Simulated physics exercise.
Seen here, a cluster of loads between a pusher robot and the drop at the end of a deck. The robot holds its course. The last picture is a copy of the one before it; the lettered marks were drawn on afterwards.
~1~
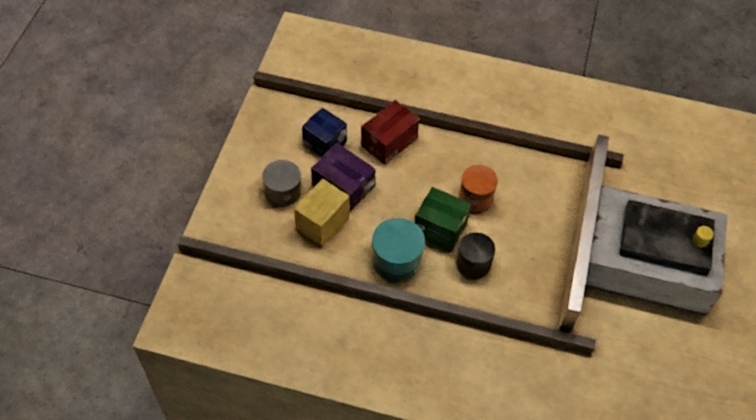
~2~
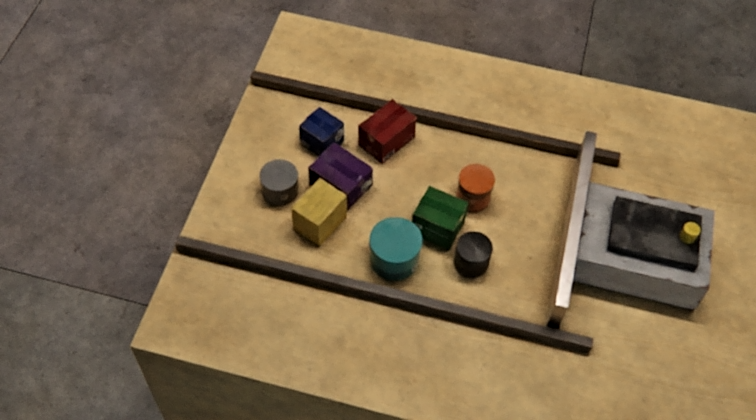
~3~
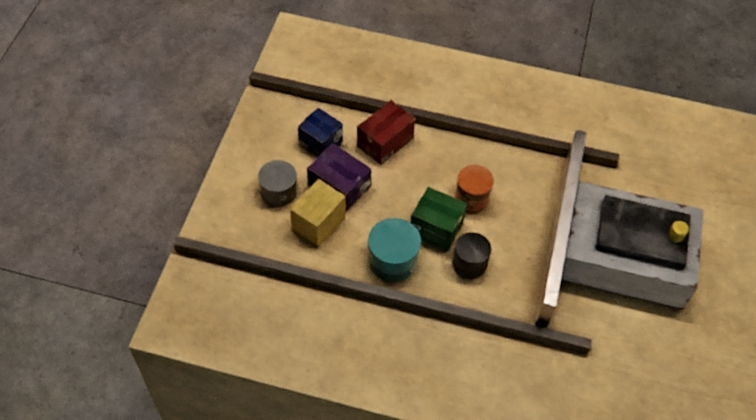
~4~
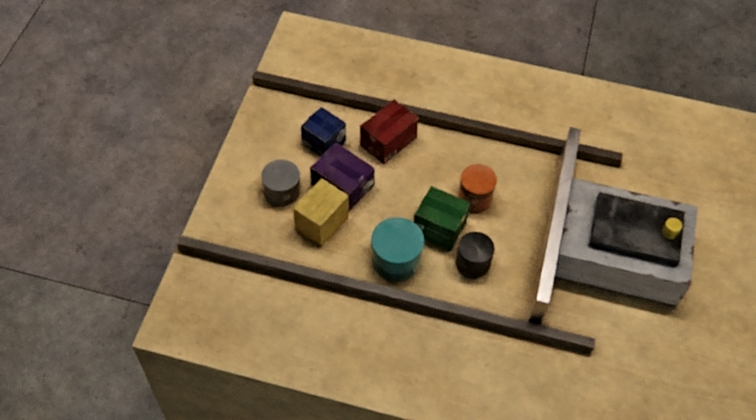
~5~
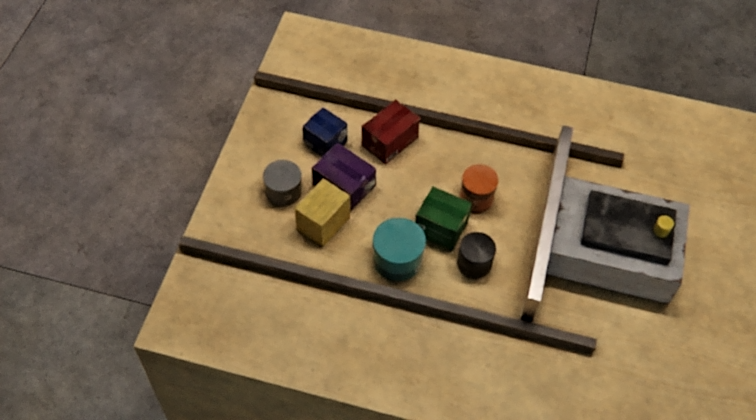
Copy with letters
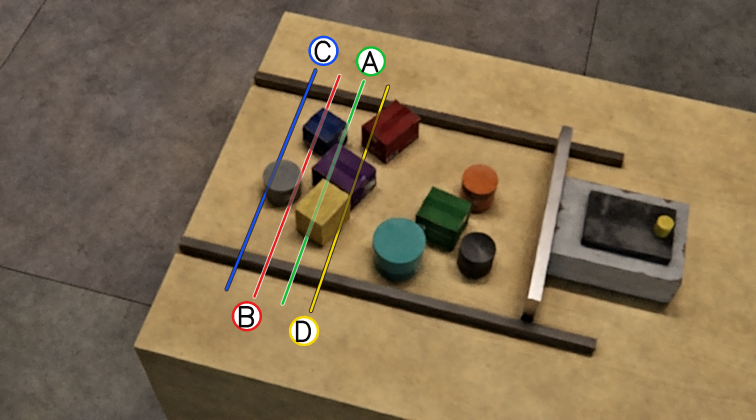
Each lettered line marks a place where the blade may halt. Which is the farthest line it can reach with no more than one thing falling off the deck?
It should halt at B.
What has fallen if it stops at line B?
The grey pail.
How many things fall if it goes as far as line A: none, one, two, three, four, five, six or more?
By then, none.
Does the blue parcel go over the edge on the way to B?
By then, no.
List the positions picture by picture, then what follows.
The first picture shows grey pail (282, 183); black canister (476, 256); purple parcel (344, 177).
The second picture shows robot (649, 230); blue parcel (322, 133).
The third picture shows robot (638, 229); orange pail (473, 189).
The fourth picture shows robot (631, 226); green box (441, 218).
The fifth picture shows robot (623, 224); grey pail (283, 183); black canister (476, 255); purple parcel (344, 176).
On the marked copy, A at (326, 183); B at (300, 177); C at (275, 171); D at (353, 190).
Following B. Soon after the start, robot (529, 202); turquoise pail (377, 249); black canister (421, 248).
Later, robot (436, 180); grey pail (267, 185); blue parcel (312, 126).
In the end, robot (370, 165); grey pail over the edge; blue parcel (255, 112); one fallen.
As for the rest, A is within the limit but short; C drops three; D is within the limit but short.
